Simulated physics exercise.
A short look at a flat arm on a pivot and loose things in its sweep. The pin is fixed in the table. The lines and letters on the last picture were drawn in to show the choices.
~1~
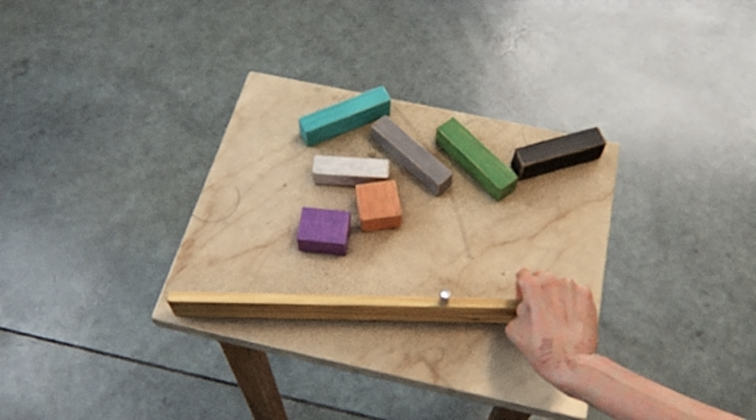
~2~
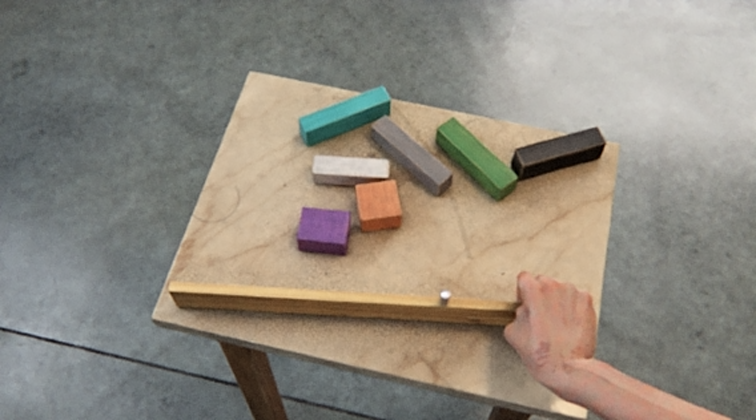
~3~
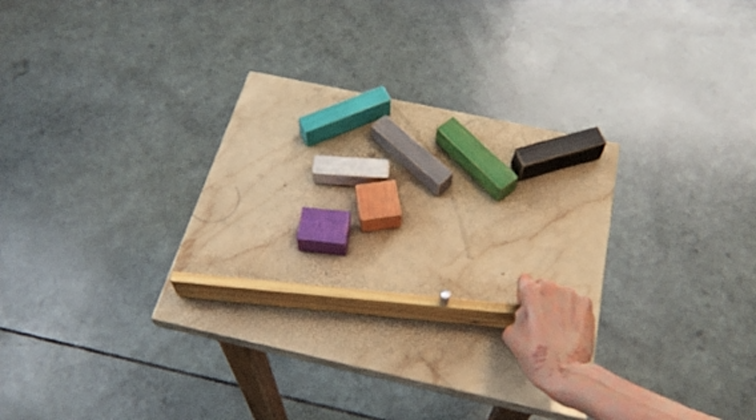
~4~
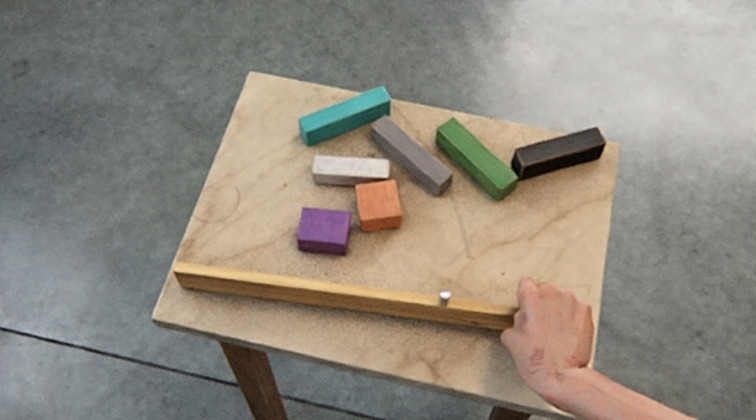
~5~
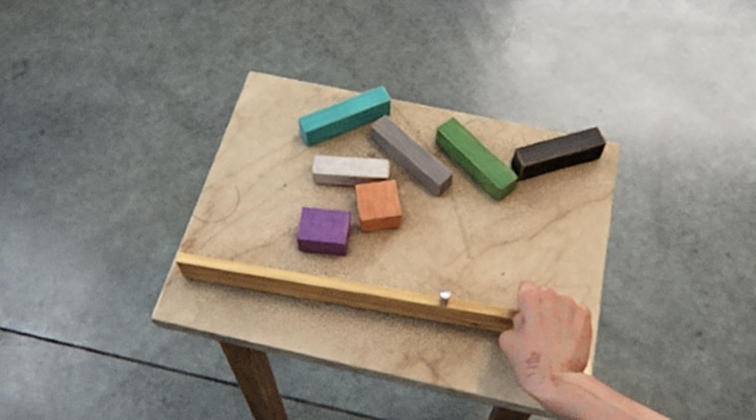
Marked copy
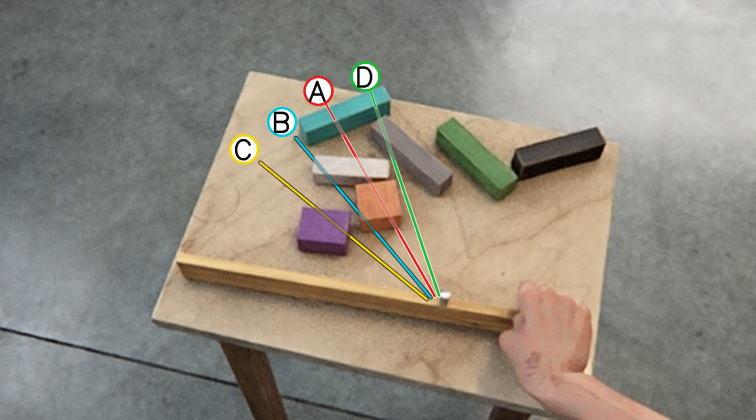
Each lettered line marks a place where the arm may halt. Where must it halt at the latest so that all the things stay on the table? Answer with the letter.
Nothing falls up to A.
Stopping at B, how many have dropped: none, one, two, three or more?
In all, none.
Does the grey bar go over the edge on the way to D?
No.
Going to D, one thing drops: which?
It is the turquoise stick.
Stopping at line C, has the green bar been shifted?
No.
On the marked copy, A at (382, 203); B at (359, 213); C at (340, 228); D at (405, 196).
With A. Early on, arm (322, 238); purple block (332, 225); black stick (558, 154).
Further on, arm (354, 205); white bar (358, 164); orange block (410, 190).
At the end, arm (381, 191); turquoise stick (378, 98); grey bar (442, 140); nothing has fallen.
As for the rest, B is safe but short; C is safe but short; D drops the turquoise stick.
